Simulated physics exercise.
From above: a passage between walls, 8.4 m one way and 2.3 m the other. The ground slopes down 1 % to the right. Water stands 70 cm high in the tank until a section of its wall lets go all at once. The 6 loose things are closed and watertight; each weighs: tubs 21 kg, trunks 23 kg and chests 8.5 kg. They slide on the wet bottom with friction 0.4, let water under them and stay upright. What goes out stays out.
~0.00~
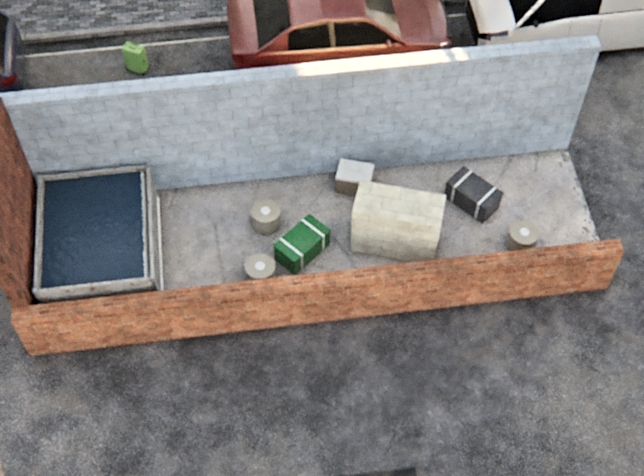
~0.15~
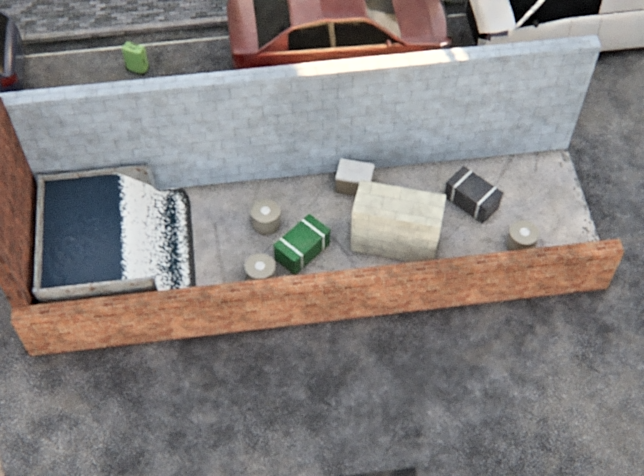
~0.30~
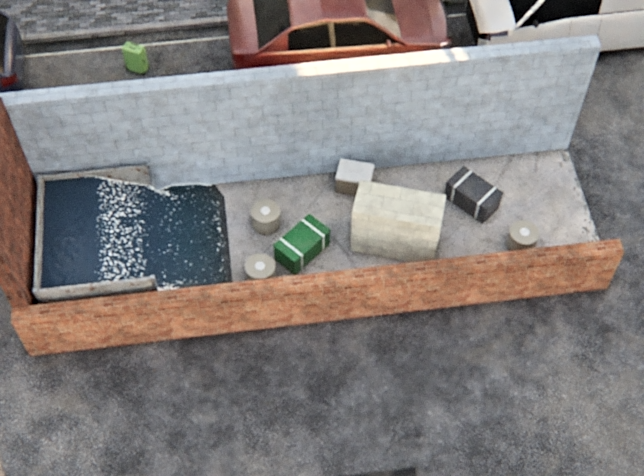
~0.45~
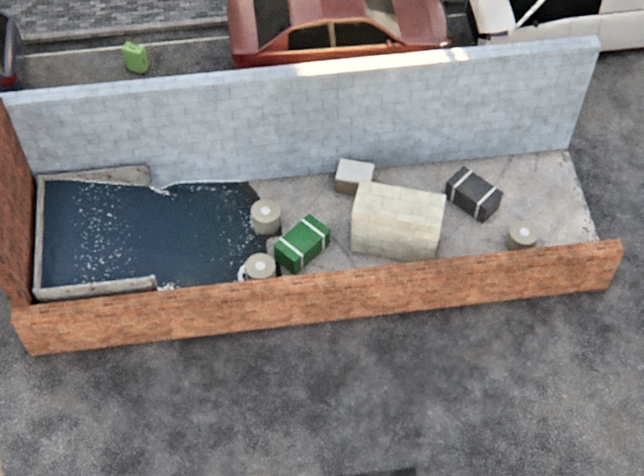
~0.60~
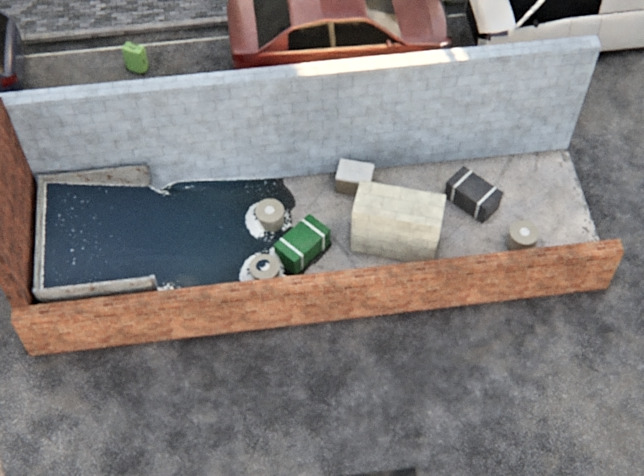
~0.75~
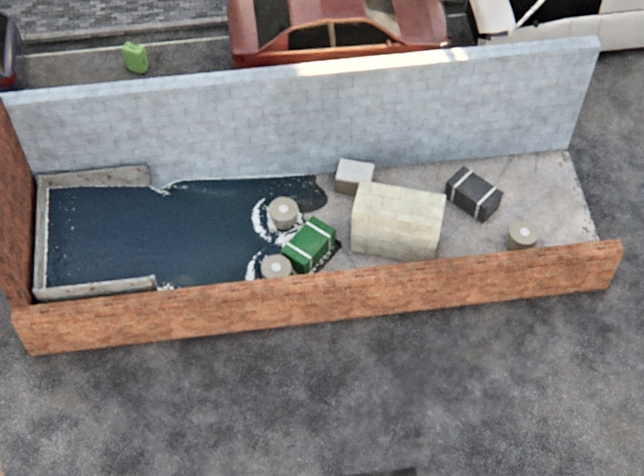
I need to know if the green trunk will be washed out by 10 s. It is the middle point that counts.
Green trunk is kept in.
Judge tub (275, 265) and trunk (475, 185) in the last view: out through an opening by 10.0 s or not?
In that order: Inside, out.
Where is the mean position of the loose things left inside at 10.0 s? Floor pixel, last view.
At about (334, 270).
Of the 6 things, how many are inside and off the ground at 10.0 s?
0 of them.
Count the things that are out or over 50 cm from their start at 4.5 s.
I count 6.
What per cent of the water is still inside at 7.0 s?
Some 50 per cent remains.
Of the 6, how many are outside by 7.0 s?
By then 4.
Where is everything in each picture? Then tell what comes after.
The green trunk at (302, 237), on the bottom; water covers 3.1 m2; 0 of 6 have shifted, in the first picture.
The green trunk at (302, 237) rests on the ground; 4.3 m2 under water; 0 of 6 have shifted, in the second picture.
The green trunk at (302, 237), on the bottom; 5.5 m2 under water; 0 of 6 have shifted, in the third picture.
The green trunk at (302, 237), on the bottom; water covers 6.7 m2; 0 of 6 have shifted, in the fourth picture.
The green trunk at (302, 237), on the bottom; water covers 7.5 m2; 2 of 6 have shifted, in the fifth picture.
The green trunk at (308, 240), on the bottom, 11 cm from its start; 8.4 m2 under water; 3 of 6 have shifted, in the sixth picture.
After 2.0 s the green trunk is near (341, 237), 0.6 m from its start, afloat; 0 of 6 are out; 4 afloat.
After 4.5 s the green trunk is near (340, 241), 0.6 m from its start, afloat; 4 of 6 are out; 2 afloat.
After 7.0 s the green trunk is near (341, 244), 0.6 m from its start, afloat; 4 of 6 are out; 1 afloat.
After 10.0 s the green trunk is near (341, 245), 0.6 m from its start, aground; 4 of 6 are out; 0 afloat.
